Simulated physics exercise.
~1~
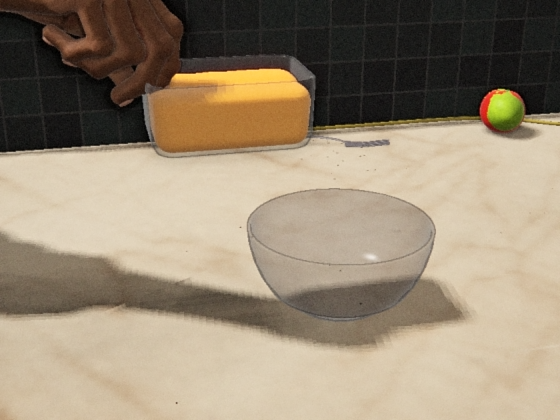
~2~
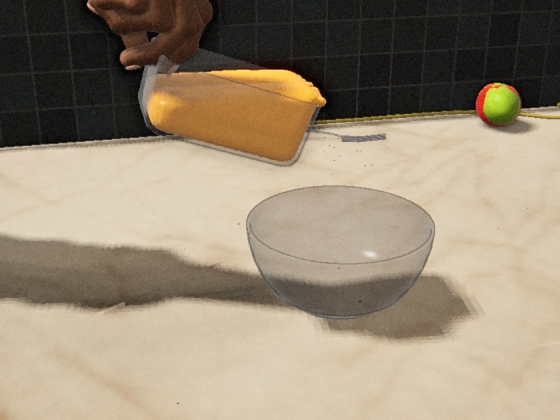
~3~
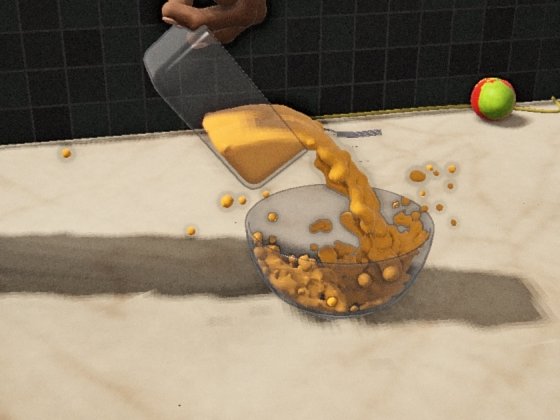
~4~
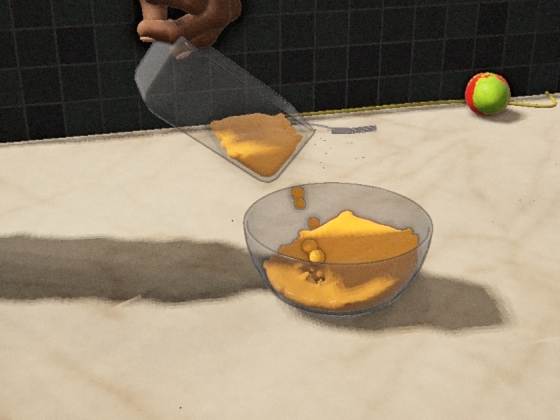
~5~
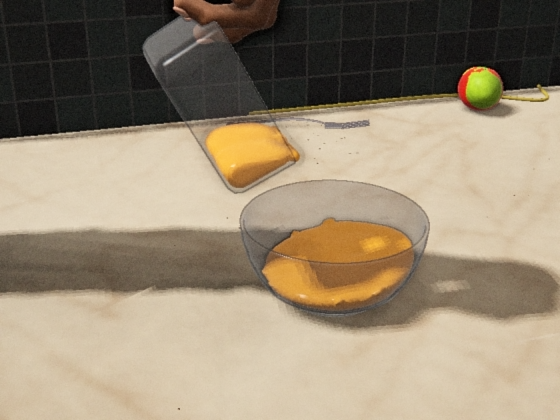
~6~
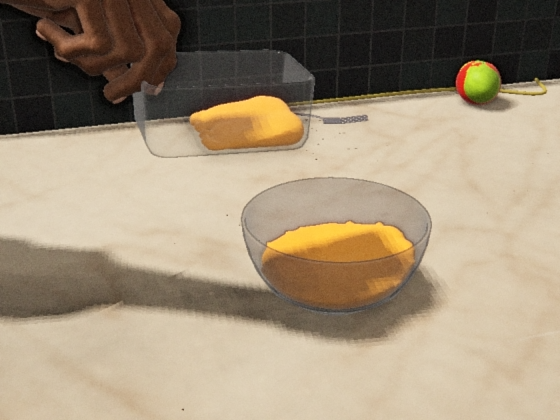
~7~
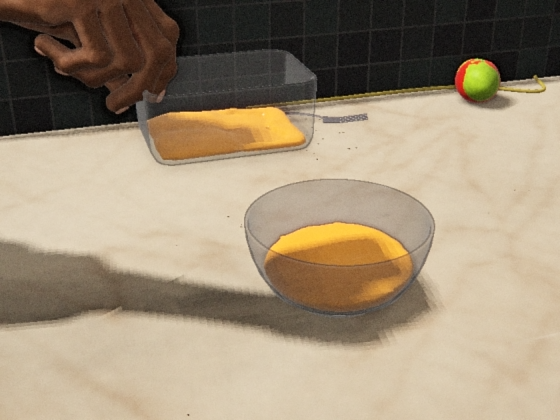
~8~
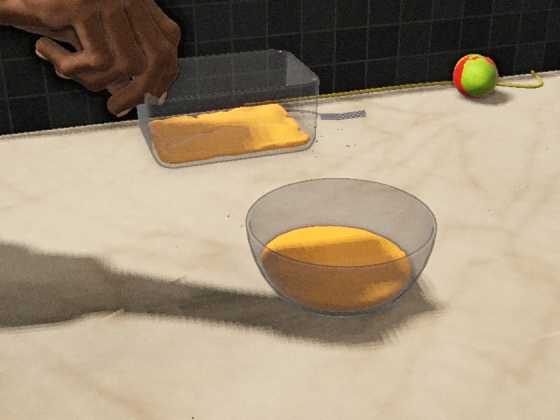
A hand tips a clear box twice, pouring orange liquid into a bowl, then levels it.
